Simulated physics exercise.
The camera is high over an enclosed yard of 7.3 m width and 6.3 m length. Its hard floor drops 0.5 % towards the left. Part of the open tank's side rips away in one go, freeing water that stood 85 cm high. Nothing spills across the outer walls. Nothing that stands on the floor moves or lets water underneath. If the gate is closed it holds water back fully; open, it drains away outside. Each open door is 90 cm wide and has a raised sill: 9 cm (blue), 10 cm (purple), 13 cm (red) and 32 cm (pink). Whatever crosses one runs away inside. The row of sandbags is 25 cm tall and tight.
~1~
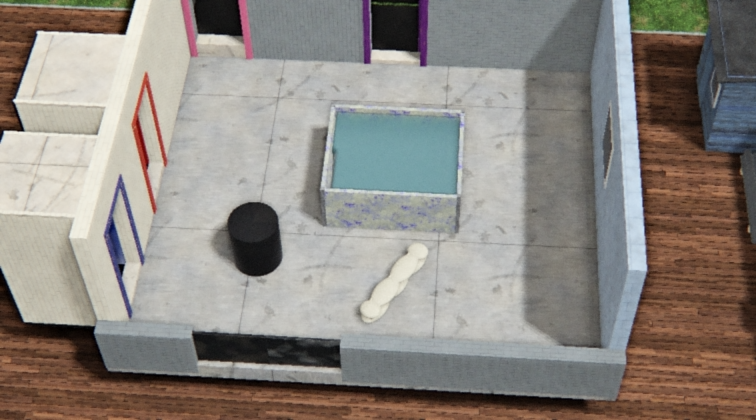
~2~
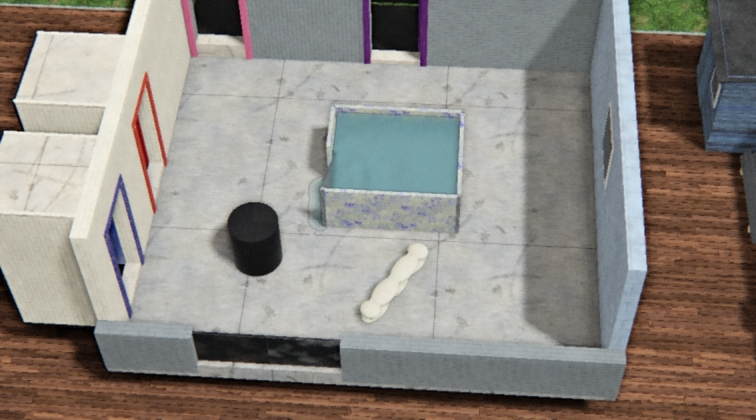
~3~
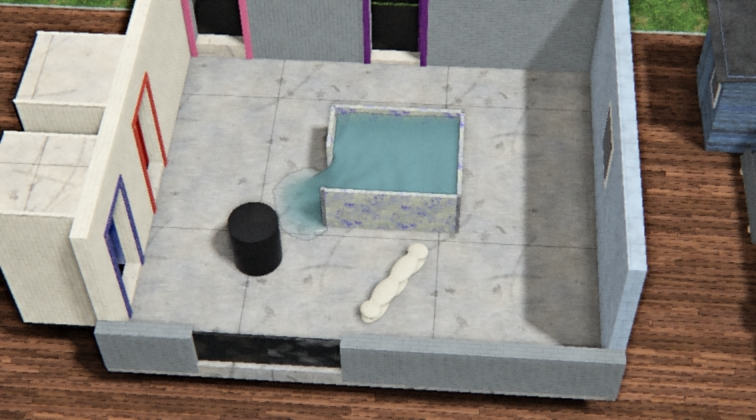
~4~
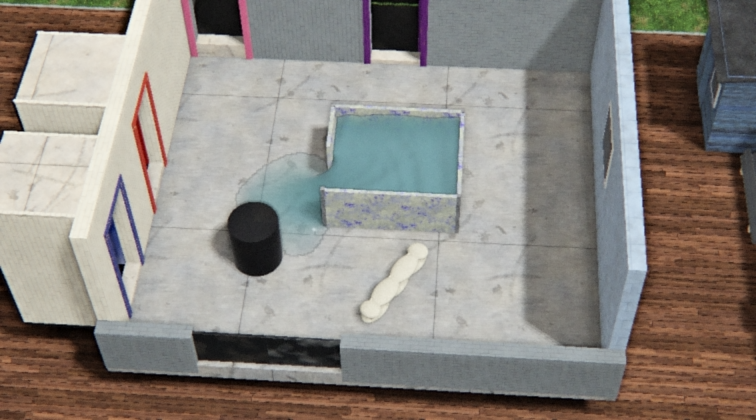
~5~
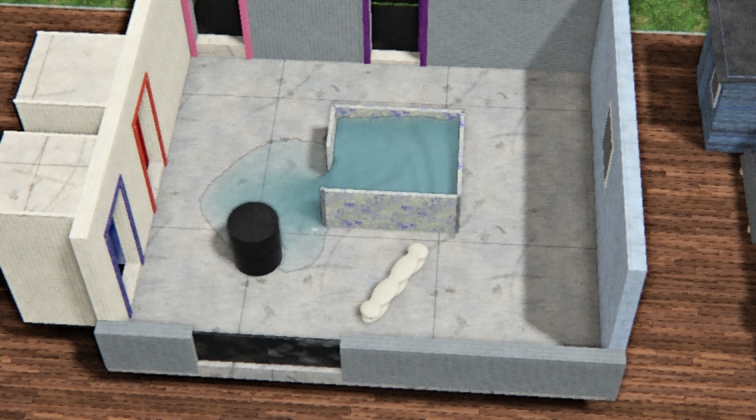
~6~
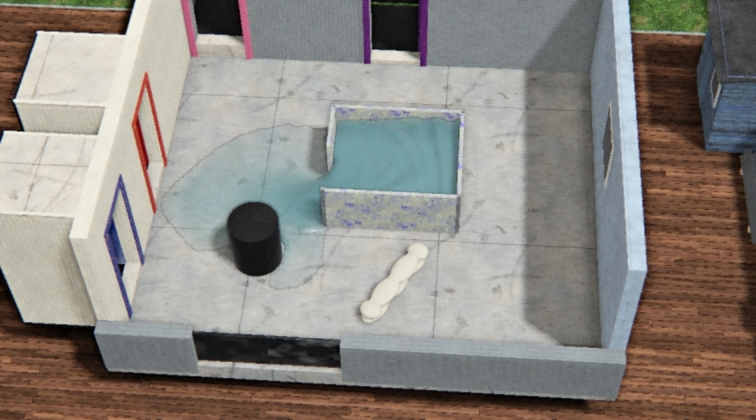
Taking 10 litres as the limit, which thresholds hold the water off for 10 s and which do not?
Door by door: At the blue door it goes over the limit; at the purple door it stays under the limit; at the red door it passes the limit; at the pink door it does not reach the limit.
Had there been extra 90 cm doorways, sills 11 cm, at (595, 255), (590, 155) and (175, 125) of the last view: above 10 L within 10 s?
In that order: Not over, not over, above.
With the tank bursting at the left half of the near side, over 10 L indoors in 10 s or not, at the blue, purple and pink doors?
Then: Blue above, purple under, pink below.
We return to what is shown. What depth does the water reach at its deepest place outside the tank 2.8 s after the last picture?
Up to some 27 cm.
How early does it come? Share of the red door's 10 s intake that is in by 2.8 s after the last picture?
About 80 per cent.
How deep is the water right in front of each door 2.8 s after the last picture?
Depths in cm: Blue 10, purple 0, red 26, pink 21.
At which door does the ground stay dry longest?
Last comes the purple one.
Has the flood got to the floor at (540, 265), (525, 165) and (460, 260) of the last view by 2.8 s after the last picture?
In that order: Still dry, not reached, dry.
Then, 0.7 s after the last picture water covers 25 % of the floor and is deepest (46 cm) near (154, 217); blue door 10 cm at the sill, 0 L in, purple door not reached, red door 27 cm at the sill, 54 L in, pink door not reached.
Then, 1.5 s after the last picture water covers 35 % of the floor and is deepest (42 cm) near (162, 184); blue door 13 cm at the sill, 5 L in, purple door not reached, red door 38 cm at the sill, 202 L in, pink door 12 cm at the sill, 0 L in.
Then, 2.8 s after the last picture water covers 45 % of the floor and is deepest (27 cm) near (158, 200); blue door 10 cm at the sill, 14 L in, purple door not reached, red door 26 cm at the sill, 358 L in, pink door 21 cm at the sill, 0 L in.
Then, 5.3 s after the last picture water covers 75 % of the floor and is deepest (19 cm) near (190, 62); blue door 8 cm at the sill, 17 L in, purple door 4 cm at the sill, 0 L in, red door 16 cm at the sill, 450 L in, pink door 15 cm at the sill, 0 L in.
Then, 9.3 s after the last picture water covers 95 % of the floor and is deepest (12 cm) near (124, 347); blue door 8 cm at the sill, 20 L in, purple door 3 cm at the sill, 0 L in, red door 11 cm at the sill, 460 L in, pink door 10 cm at the sill, 0 L in.
